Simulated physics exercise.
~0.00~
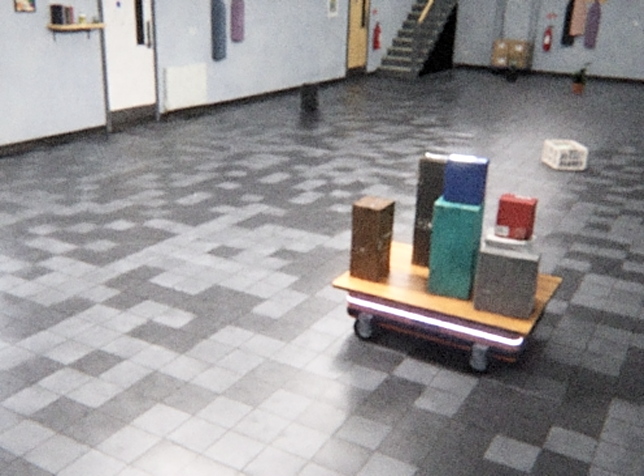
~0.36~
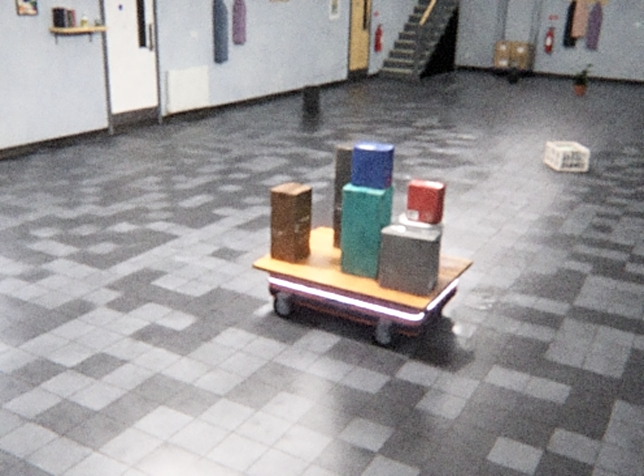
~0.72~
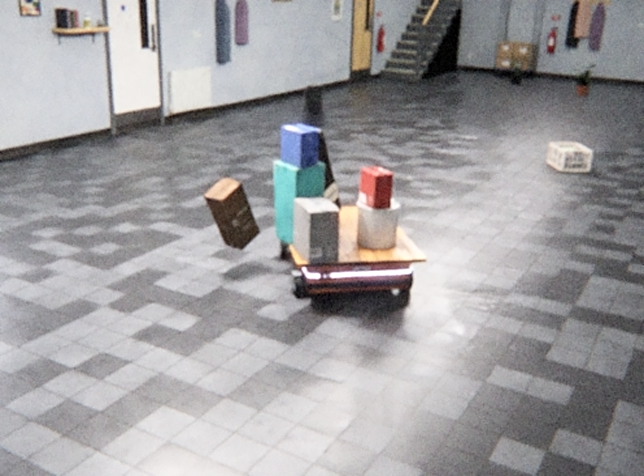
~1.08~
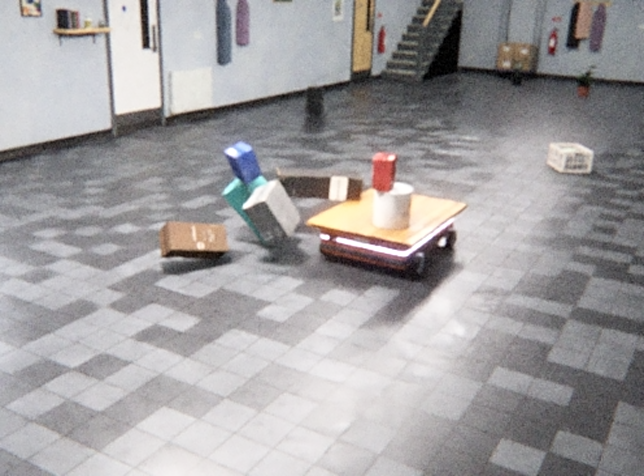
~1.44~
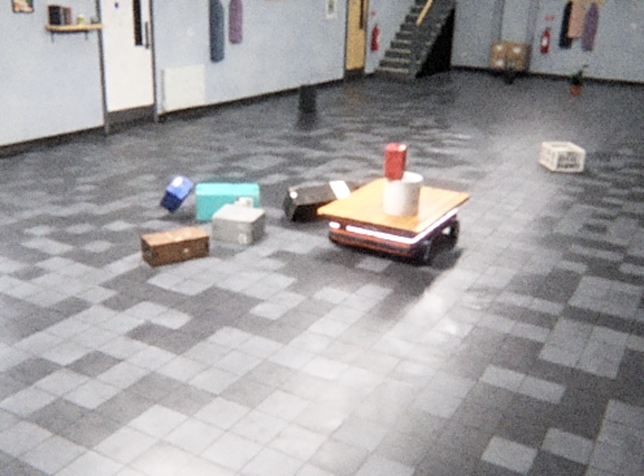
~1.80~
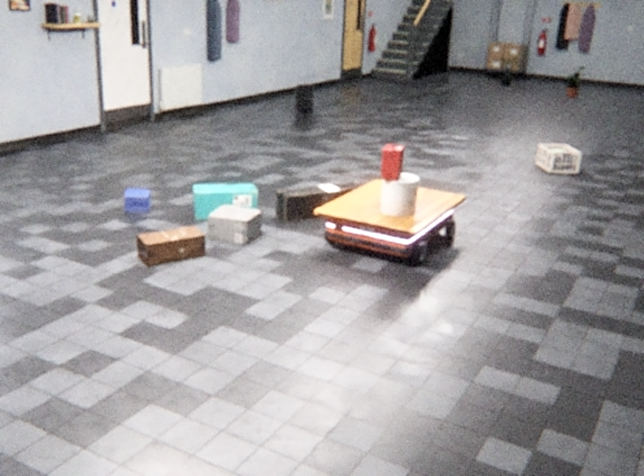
The clip shows a loaded cart rolling left across a tiled floor and turning sharply, shedding a brown box, then turquoise, grey, black and blue ones. It stops with the red parcel and white pail still aboard, the five fallen boxes lying to its left.
